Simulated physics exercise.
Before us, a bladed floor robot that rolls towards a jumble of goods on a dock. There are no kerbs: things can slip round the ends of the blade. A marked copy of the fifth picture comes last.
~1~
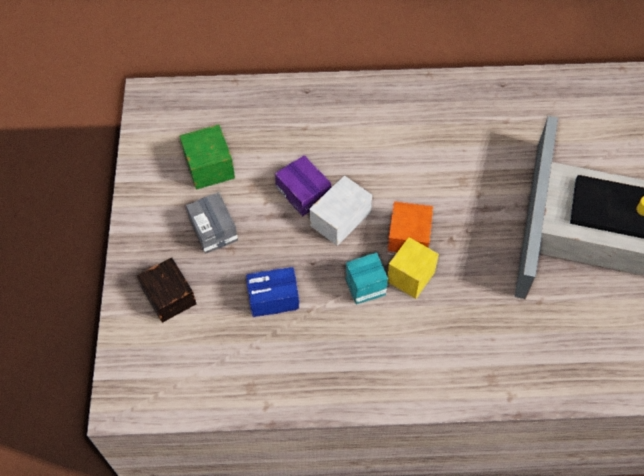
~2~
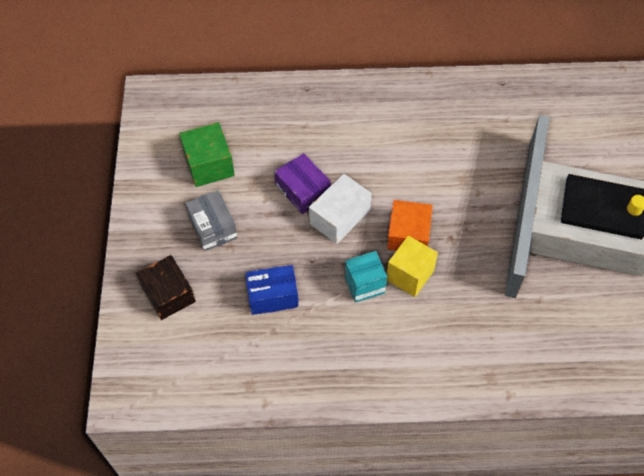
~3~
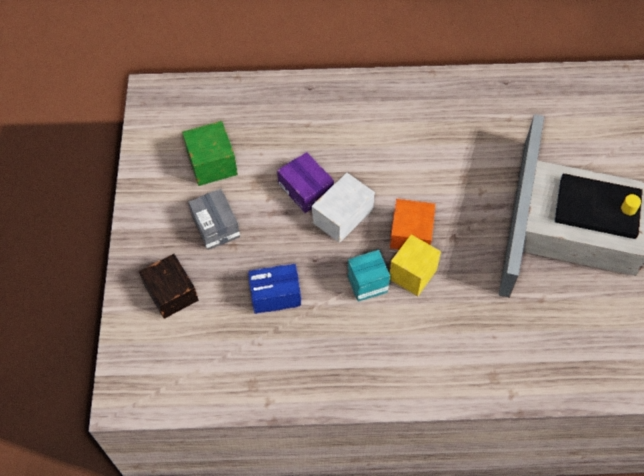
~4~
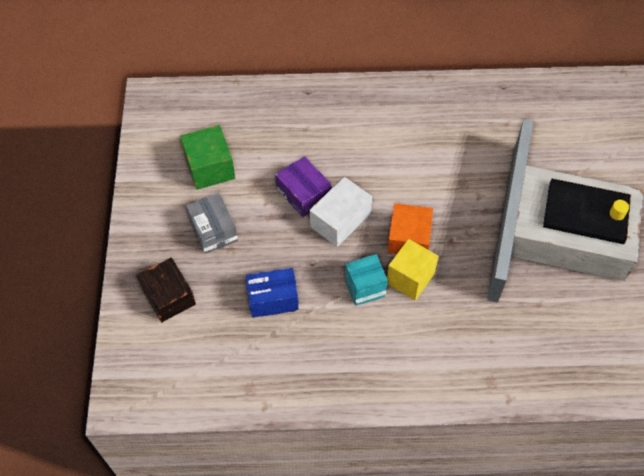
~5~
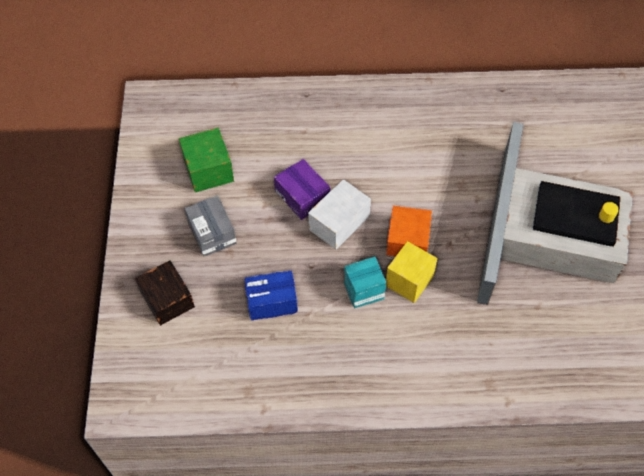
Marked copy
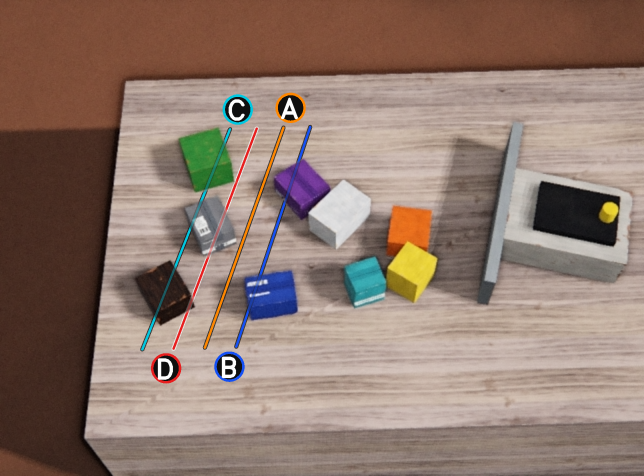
A bladed floor robot rolling slowly left across a wooden surface towards a scattered group of colourful crates and parcels, which stay still.
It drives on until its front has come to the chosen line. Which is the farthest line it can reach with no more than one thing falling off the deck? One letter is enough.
C is the last line within the limit.
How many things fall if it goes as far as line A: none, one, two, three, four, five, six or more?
The count is none.
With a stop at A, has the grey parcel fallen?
No.
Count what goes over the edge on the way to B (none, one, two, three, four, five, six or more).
In all, none.
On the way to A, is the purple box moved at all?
Yes.
On the marked copy, A at (247, 229); B at (276, 228); C at (189, 231); D at (218, 230).
Following C. Soon after the start, robot (457, 214); turquoise box (315, 283); yellow crate (352, 276).
Later, robot (341, 218); black crate (156, 297); blue parcel (199, 307).
In the end, robot (251, 220); black crate (103, 296); grey parcel (124, 219); none fallen.
As for the rest, A is within the limit but short; B is within the limit but short; D is within the limit but short.
